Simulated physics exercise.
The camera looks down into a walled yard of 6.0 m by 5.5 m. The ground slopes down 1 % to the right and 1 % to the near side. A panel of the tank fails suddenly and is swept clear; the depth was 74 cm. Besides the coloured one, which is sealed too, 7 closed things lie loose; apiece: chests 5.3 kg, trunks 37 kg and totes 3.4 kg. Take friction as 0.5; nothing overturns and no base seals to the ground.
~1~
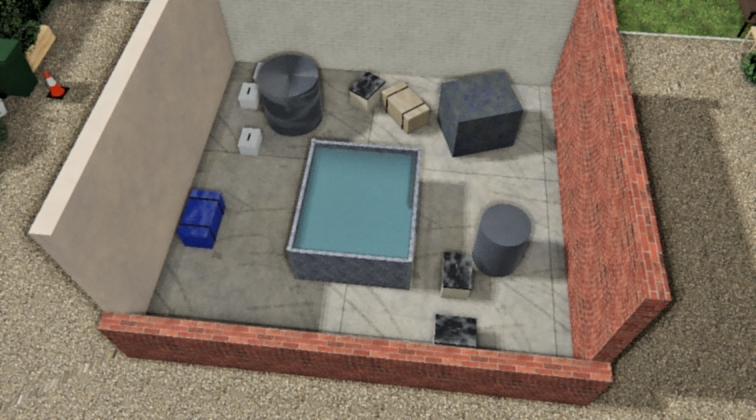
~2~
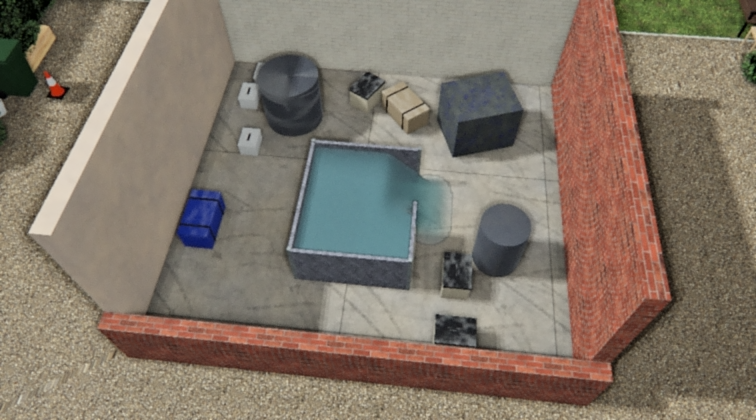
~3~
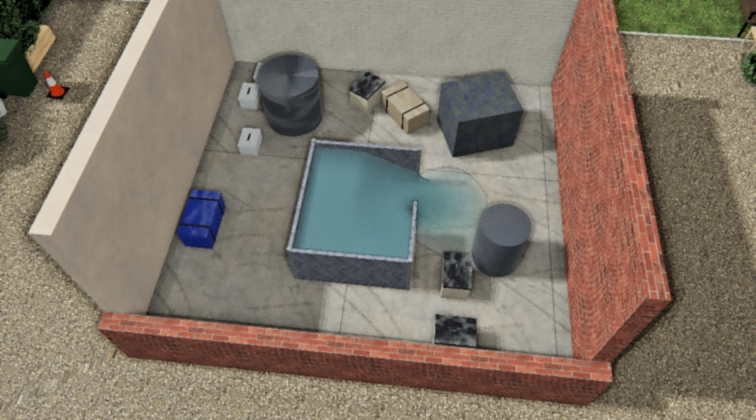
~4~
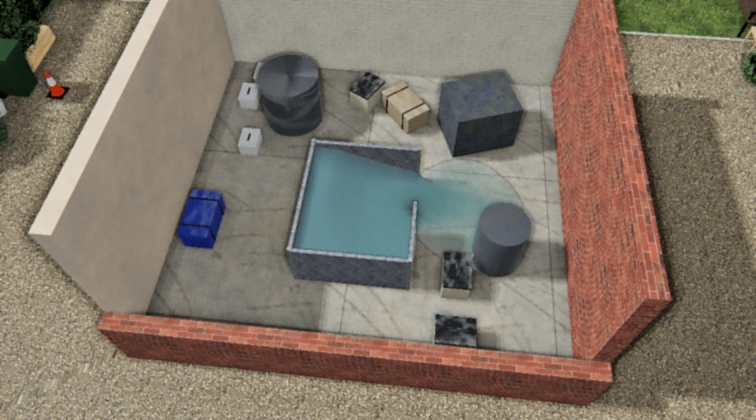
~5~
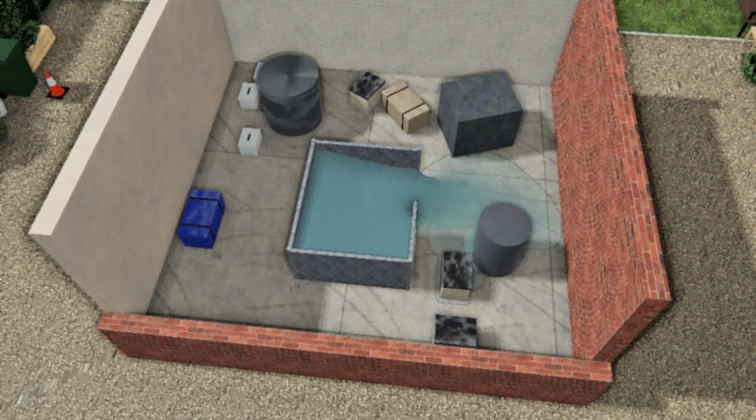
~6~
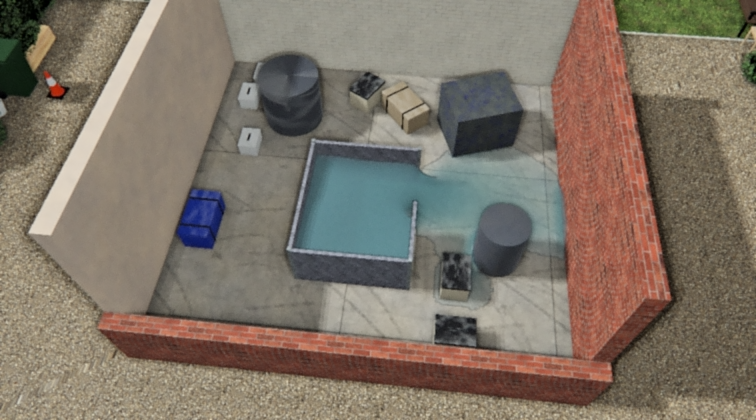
In a walled yard with crates, a blue trunk and dark blocks, a square tank stands full of water. A gap opens in its right side and water pours out, fanning across the paving past a gray cylinder to the brick wall, while the level in the tank drops and the objects stay put.
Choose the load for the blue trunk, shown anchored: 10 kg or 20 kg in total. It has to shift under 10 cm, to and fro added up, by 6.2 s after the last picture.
For it, the smaller load will do.
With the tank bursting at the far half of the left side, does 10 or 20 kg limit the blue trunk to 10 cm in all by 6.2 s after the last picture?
In that case neither weight holds it.
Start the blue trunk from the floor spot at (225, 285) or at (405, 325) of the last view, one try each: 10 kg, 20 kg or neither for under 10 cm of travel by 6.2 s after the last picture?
In that order: Neither is enough; neither holds.
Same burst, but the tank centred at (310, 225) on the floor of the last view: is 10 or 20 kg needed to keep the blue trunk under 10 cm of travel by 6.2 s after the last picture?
Then the lower weight is enough.
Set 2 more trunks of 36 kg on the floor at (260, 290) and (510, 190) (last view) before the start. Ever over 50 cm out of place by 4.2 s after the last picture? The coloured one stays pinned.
In that order: Short of it, over.
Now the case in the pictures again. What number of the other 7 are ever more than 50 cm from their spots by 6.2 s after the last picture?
I count 5.
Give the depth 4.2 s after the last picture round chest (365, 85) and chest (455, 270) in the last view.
About 2 and 4 cm.
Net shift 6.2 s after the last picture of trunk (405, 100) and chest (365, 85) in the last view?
In turn: 40 cm, 60 cm.
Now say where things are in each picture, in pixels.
The blue trunk at (199, 212) rests on the ground; water covers 3.1 m2; 0 of 8 have shifted, in the first picture.
The blue trunk at (199, 212), on the bottom; 3.7 m2 under water; 0 of 8 have shifted, in the second picture.
The blue trunk at (199, 212) rests on the ground; water covers 4.6 m2; 0 of 8 have shifted, in the third picture.
The blue trunk at (199, 212), on the bottom; water covers 5.6 m2; 0 of 8 have shifted, in the fourth picture.
The blue trunk at (199, 212) rests on the ground; 6.7 m2 under water; 0 of 8 have shifted, in the fifth picture.
The blue trunk at (199, 212) rests on the ground; water covers 7.3 m2; 0 of 8 have shifted, in the sixth picture.
Then, 0.6 s after the last picture the blue trunk would be 0 cm from its start with 10 kg and 0 cm from its start with 20 kg; 0 cm of water round it then.
Then, 2.3 s after the last picture the blue trunk would be 0 cm from its start with 10 kg and 0 cm from its start with 20 kg; 0 cm of water round it then.
Then, 4.2 s after the last picture the blue trunk would be 0 cm from its start with 10 kg and 0 cm from its start with 20 kg; 0 cm of water round it then.
Then, 6.2 s after the last picture the blue trunk would be 2 cm from its start with 10 kg and 4 cm from its start with 20 kg; 6 cm of water round it then.
